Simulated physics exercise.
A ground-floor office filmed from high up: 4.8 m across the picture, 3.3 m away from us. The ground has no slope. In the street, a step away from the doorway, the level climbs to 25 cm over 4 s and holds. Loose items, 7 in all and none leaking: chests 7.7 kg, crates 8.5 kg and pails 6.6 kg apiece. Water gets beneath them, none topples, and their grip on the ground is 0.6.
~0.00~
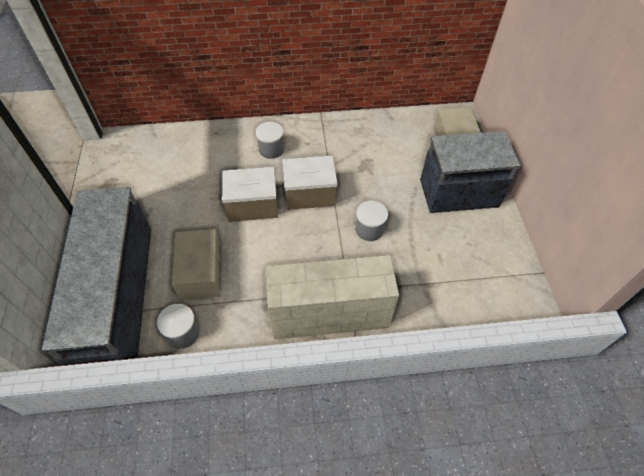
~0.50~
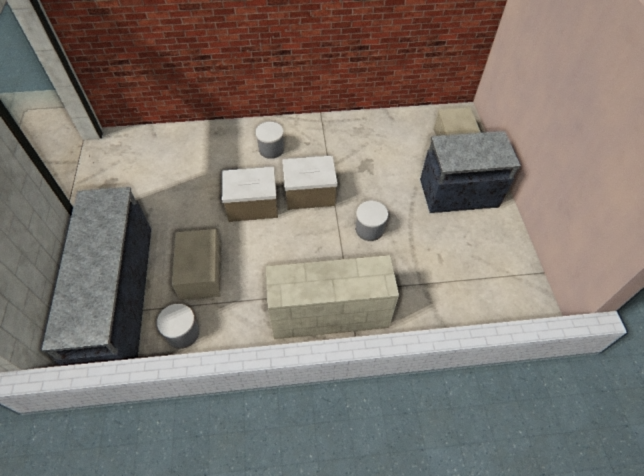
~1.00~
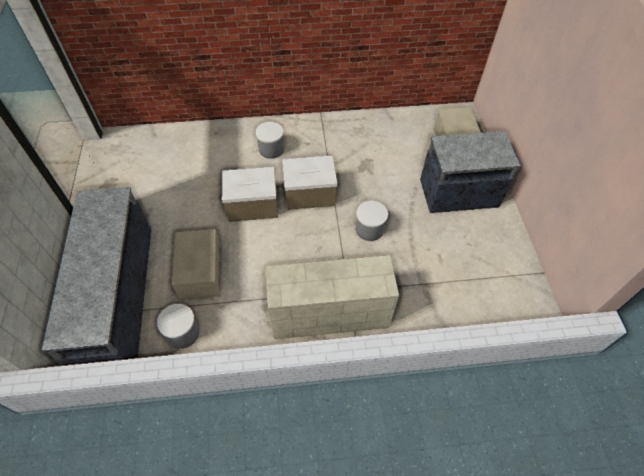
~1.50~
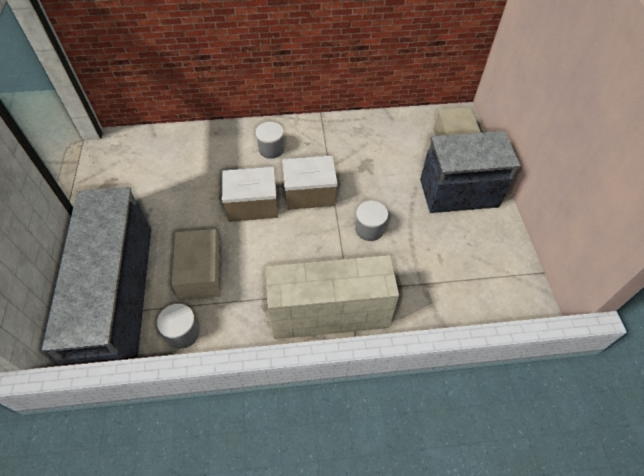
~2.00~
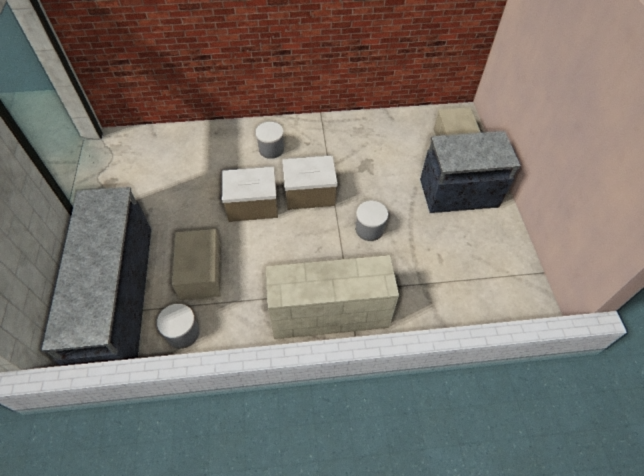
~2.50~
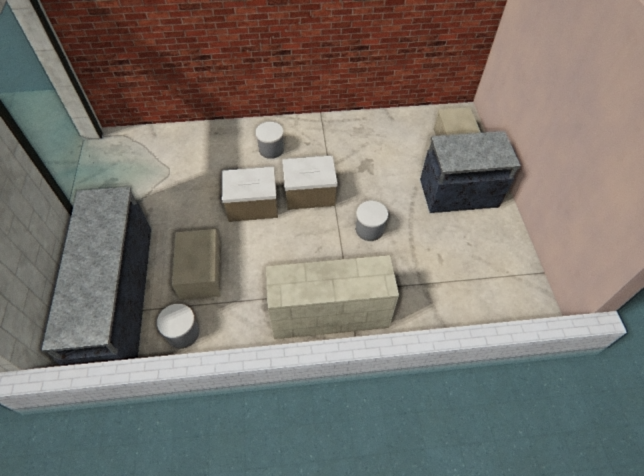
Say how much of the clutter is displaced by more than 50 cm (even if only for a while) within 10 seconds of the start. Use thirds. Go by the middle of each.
It is one to two thirds.
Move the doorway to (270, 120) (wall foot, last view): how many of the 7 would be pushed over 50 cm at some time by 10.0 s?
In that case 5 of them.
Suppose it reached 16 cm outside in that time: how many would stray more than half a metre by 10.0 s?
Then 3.
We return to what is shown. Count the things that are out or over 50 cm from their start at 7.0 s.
By then 4.
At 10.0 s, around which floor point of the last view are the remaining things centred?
Around (389, 259).
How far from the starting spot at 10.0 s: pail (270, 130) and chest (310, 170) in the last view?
In turn: 200 cm, 150 cm.
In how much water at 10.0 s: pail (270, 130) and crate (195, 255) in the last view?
Roughly 16 and 4 cm.
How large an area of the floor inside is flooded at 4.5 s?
About 6.5 m2.
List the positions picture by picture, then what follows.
In the first picture, a chest at (249, 183), on the bottom; a crate at (461, 126), on the bottom; water covers 0.0 m2; 0 of 7 have shifted.
In the second picture, a chest at (249, 183), on the bottom; a crate at (461, 126) rests on the ground; water covers 0.0 m2; 0 of 7 have shifted.
In the third picture, a chest at (249, 183), on the bottom; a crate at (461, 126), on the bottom; water covers 0.0 m2; 0 of 7 have shifted.
In the fourth picture, a chest at (249, 183), on the bottom; a crate at (461, 126) rests on the ground; 0.0 m2 under water; 0 of 7 have shifted.
In the fifth picture, a chest at (249, 183) rests on the ground; a crate at (461, 126) rests on the ground; 0.1 m2 under water; 0 of 7 have shifted.
In the sixth picture, a chest at (249, 183) rests on the ground; a crate at (461, 126) rests on the ground; 0.8 m2 under water; 0 of 7 have shifted.
After 3.5 s 0 of 7 are over 50 cm from their spots; 0 afloat.
After 4.5 s 0 of 7 are over 50 cm from their spots; 0 afloat.
After 7.0 s 4 of 7 are over 50 cm from their spots; 3 afloat.
After 10.0 s 4 of 7 are over 50 cm from their spots, and 4 have been at some point; 6 afloat.
